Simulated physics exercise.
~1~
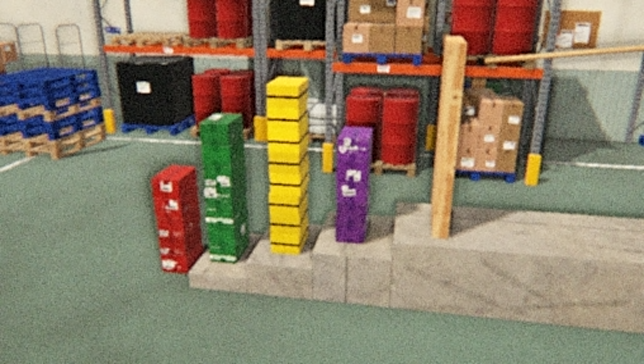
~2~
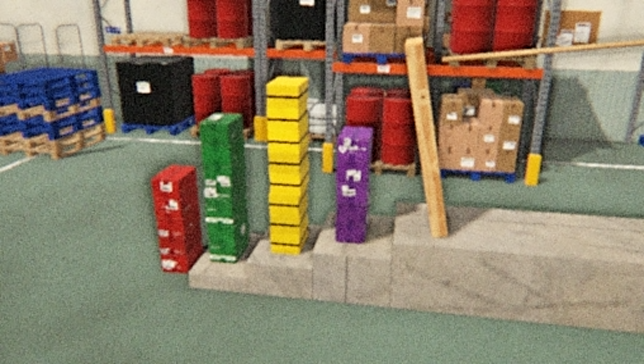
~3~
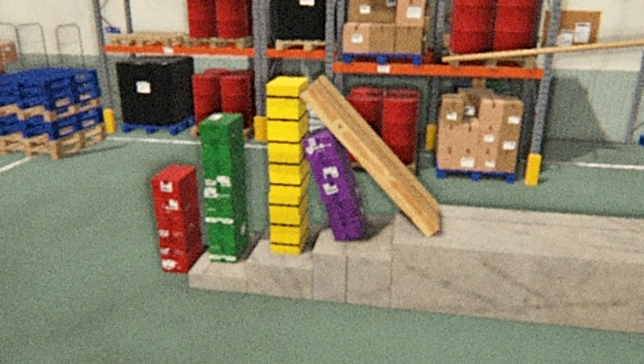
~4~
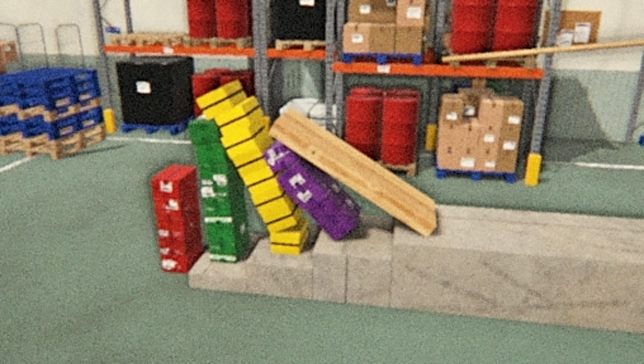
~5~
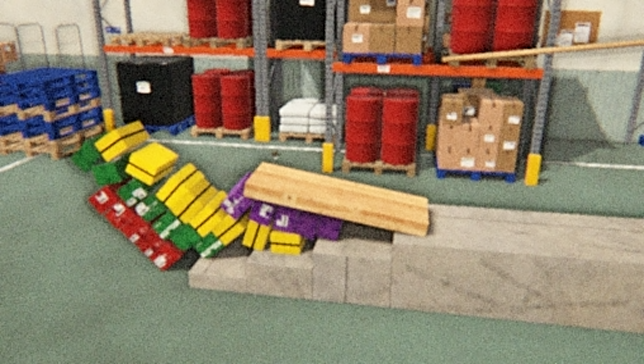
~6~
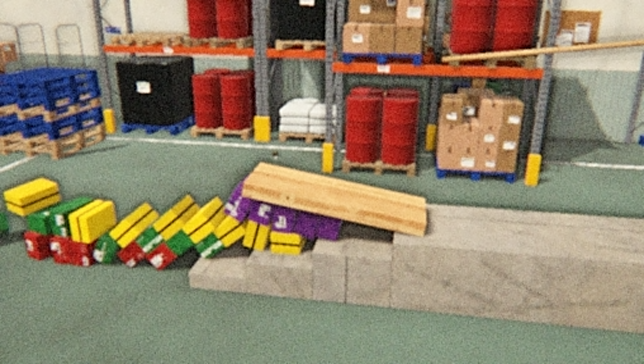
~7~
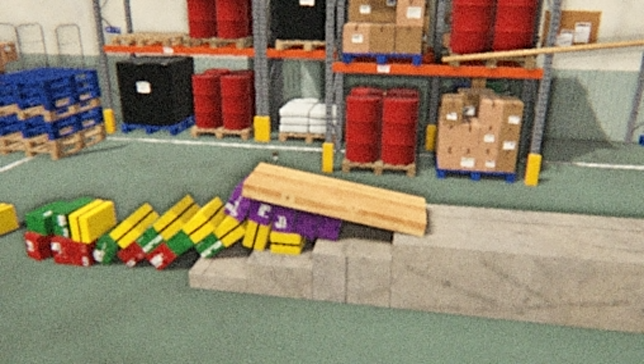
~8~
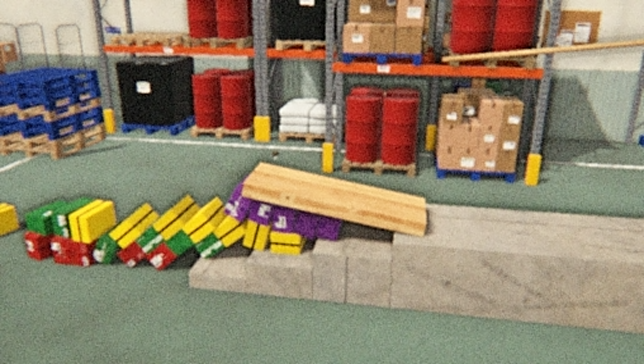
A wooden board tips left into the purple stack, and all four coloured stacks topple over.
